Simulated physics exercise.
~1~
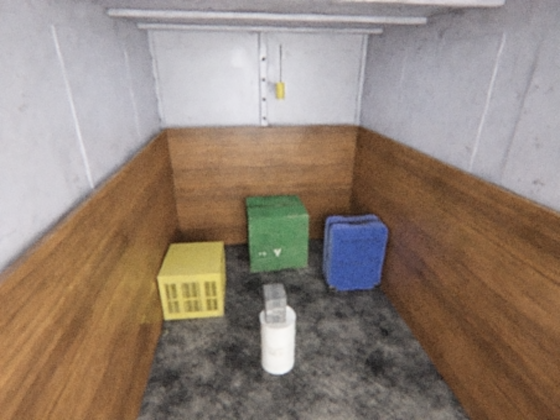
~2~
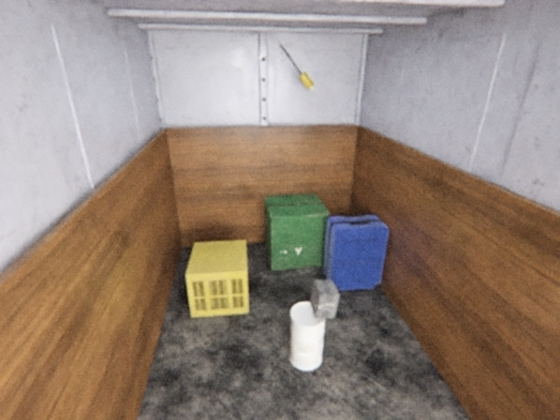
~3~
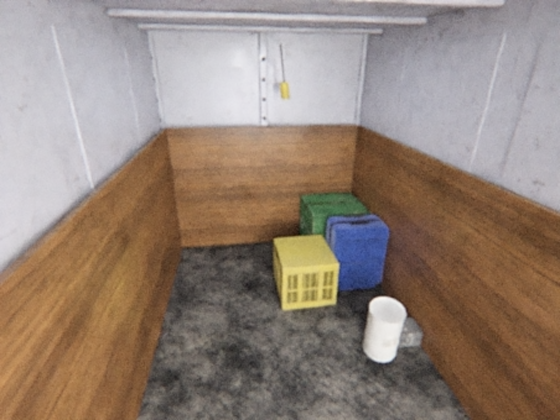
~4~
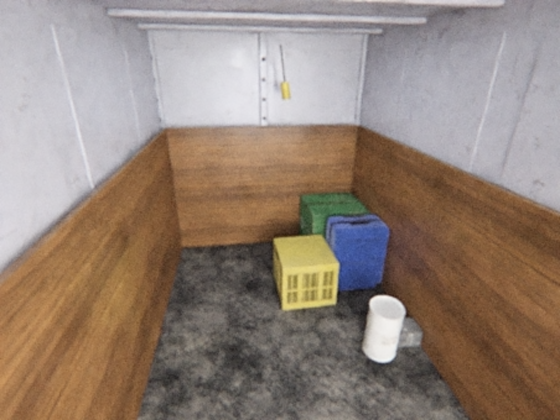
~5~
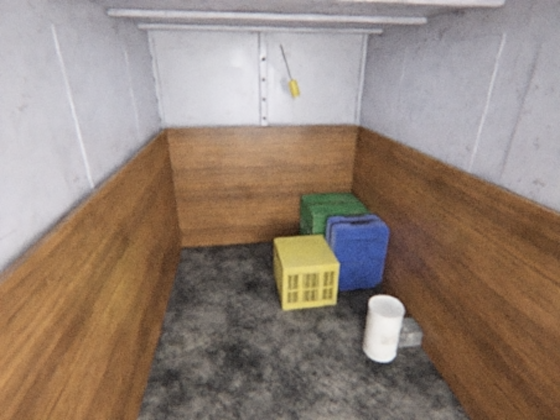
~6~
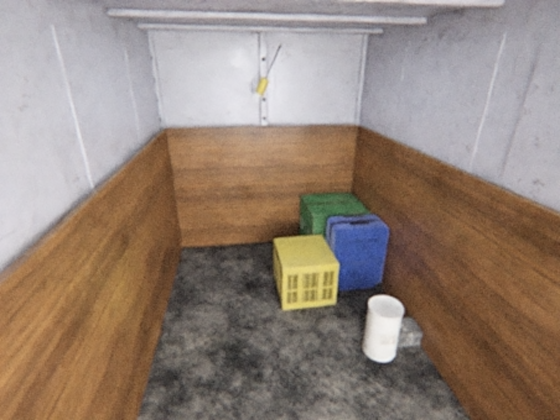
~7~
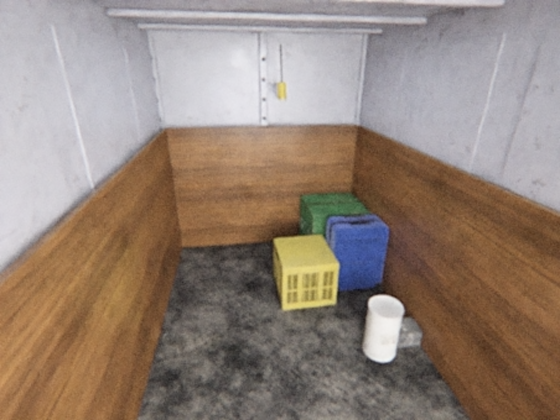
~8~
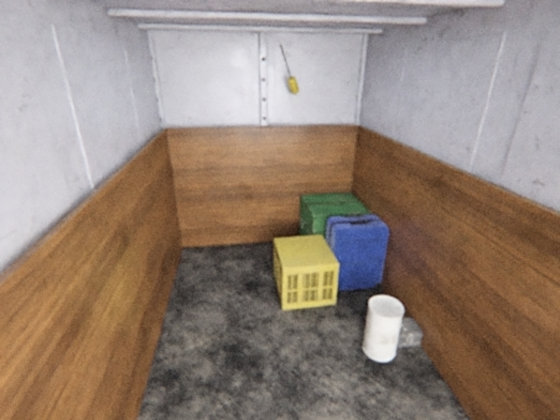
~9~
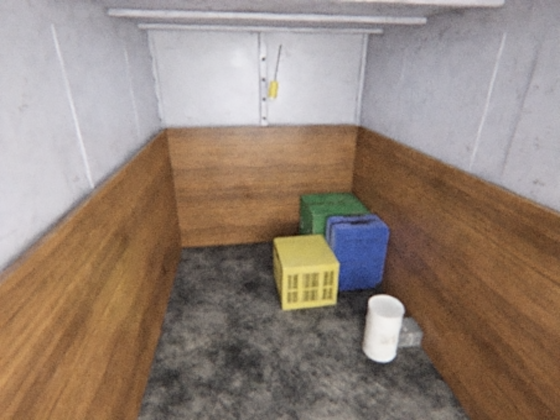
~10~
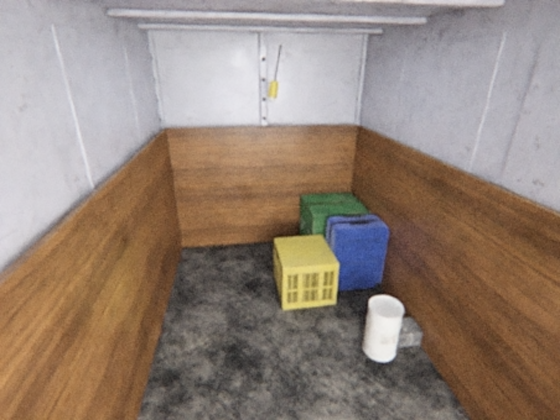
A bright yellow crate sits on the left of a moving van's load bay, seen from behind and facing the front wall, with a green box at the back centre, a blue case to the right, and a clear greyish box perched on a white canister nearer the viewer. The crate, green box and canister slide right, while the greyish box tips off the canister's right side. They travel farther right until the crate and green box crowd the blue case, which stays put. A yellow-ended hanging object keeps swinging on the front wall. Finally, the load rests on the right, the canister upright beside the fallen greyish box.
